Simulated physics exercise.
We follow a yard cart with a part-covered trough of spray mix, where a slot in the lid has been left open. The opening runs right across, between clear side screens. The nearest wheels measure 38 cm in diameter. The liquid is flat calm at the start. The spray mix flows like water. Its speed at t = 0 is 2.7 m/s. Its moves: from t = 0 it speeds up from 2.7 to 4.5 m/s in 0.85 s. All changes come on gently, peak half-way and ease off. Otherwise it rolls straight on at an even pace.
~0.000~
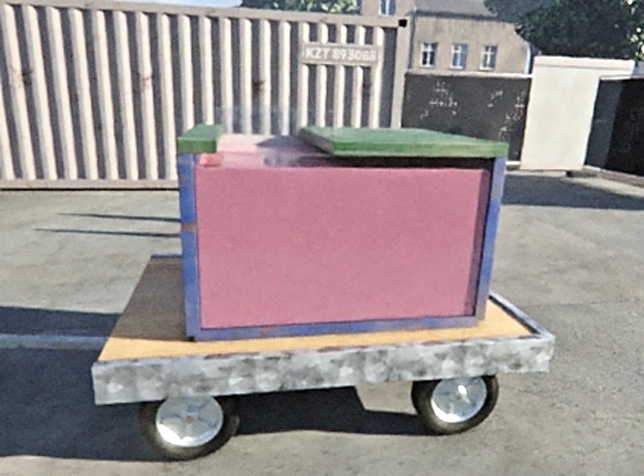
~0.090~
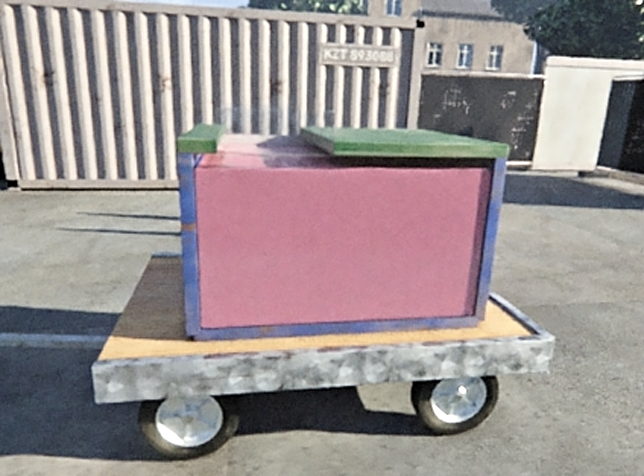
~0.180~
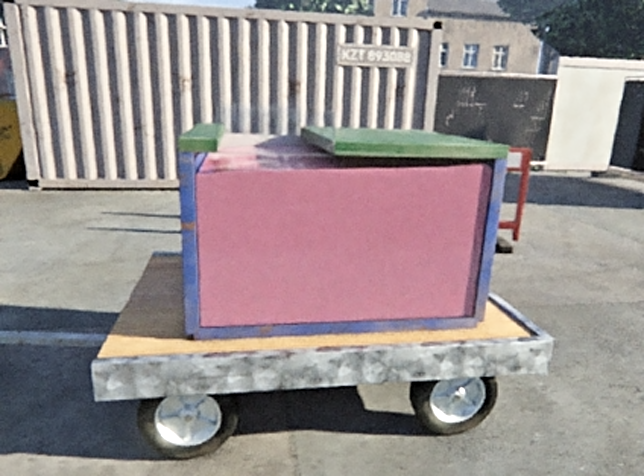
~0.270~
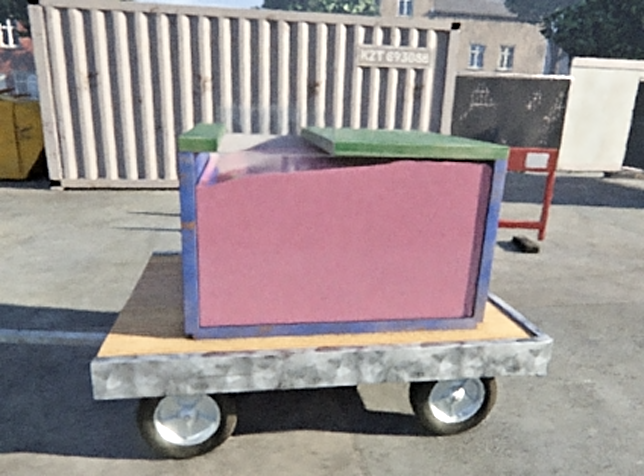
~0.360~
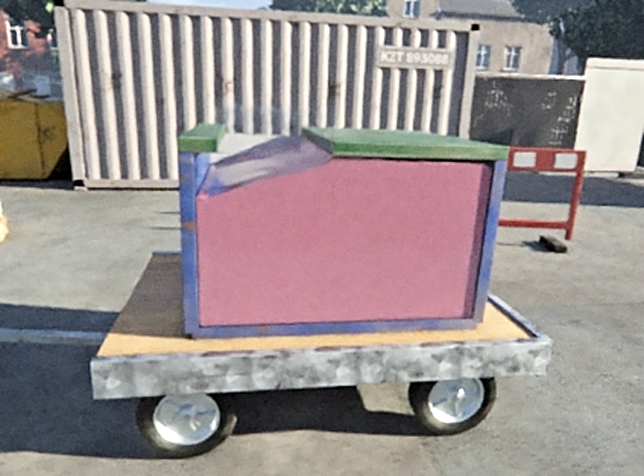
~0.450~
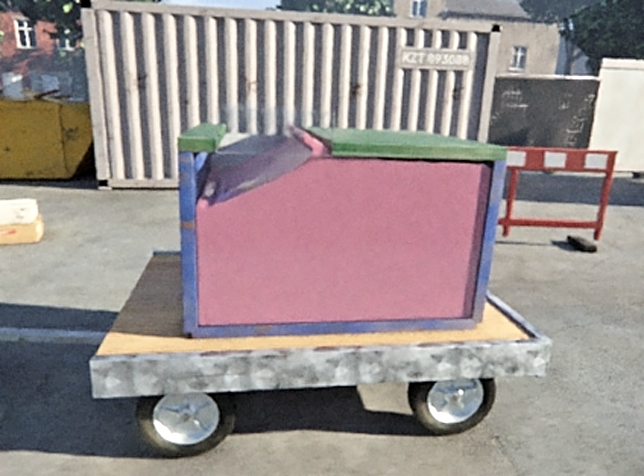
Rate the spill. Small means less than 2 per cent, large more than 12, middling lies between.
A small spill.
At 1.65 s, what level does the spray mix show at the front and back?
About 58 cm in front and 56 cm behind.
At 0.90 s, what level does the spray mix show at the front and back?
Front 60 cm, back 62 cm.
After 0.90 s the surface stands 61 cm at the back and 61 cm at the front; all of it is still inside.
After 1.25 s the surface stands 57 cm at the back and 61 cm at the front; all of it is still inside.
After 1.65 s the surface stands 55 cm at the back and 59 cm at the front; all of it is still inside.
After 3.73 s all of it is still inside.
